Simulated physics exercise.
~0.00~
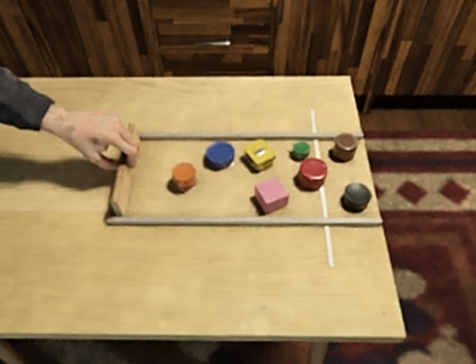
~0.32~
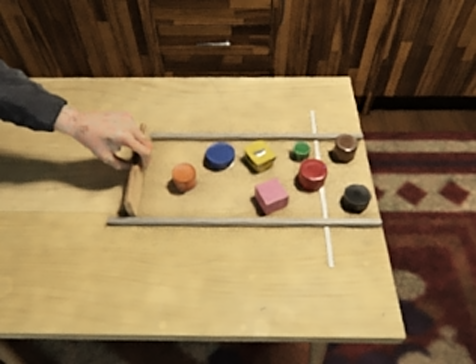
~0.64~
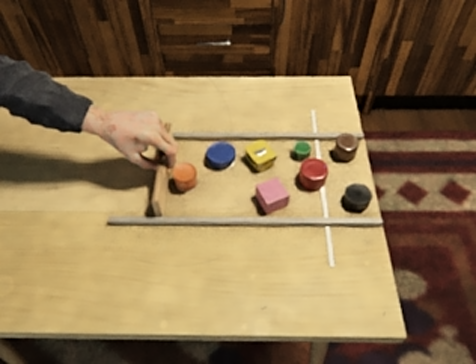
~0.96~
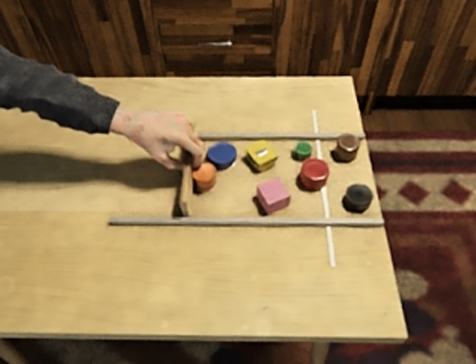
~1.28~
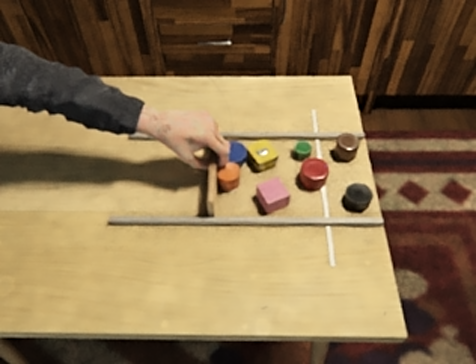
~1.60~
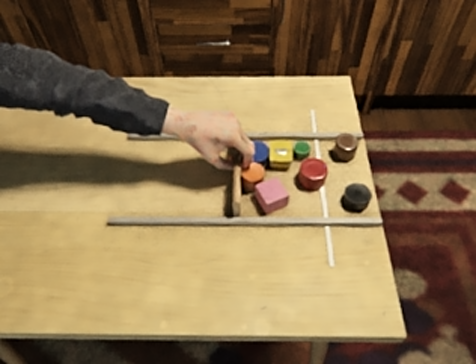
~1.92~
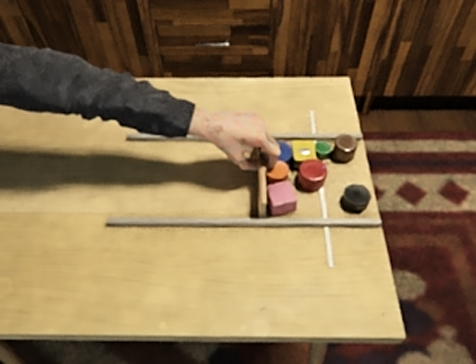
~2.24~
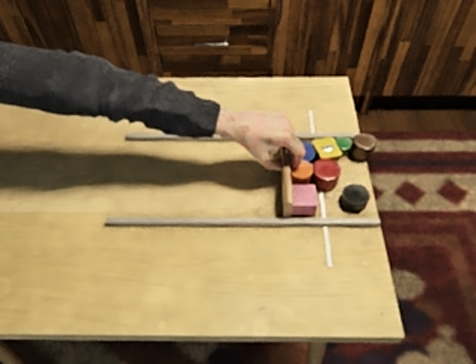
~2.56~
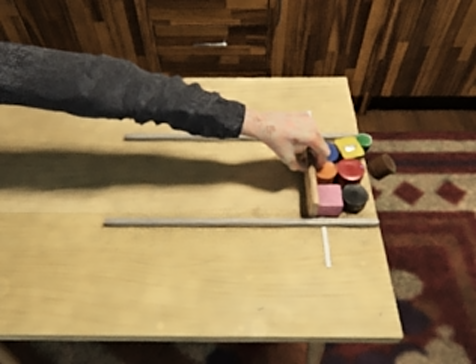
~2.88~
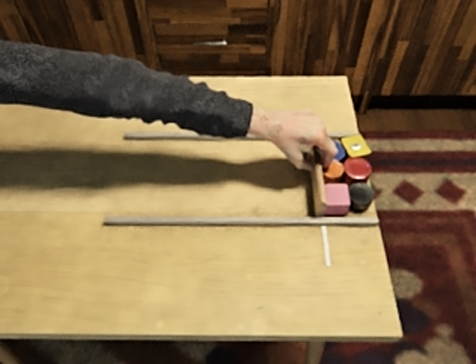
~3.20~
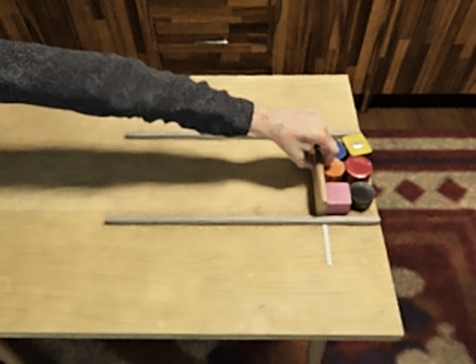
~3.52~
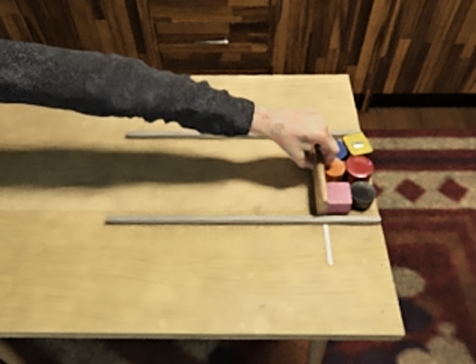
A hand slid an upright board rightward across a wooden table between two rails, gathering colorful little pots and blocks into a bunch and pushing them past the white tape, until the brown and green ones went over the edge and the rest stayed on.
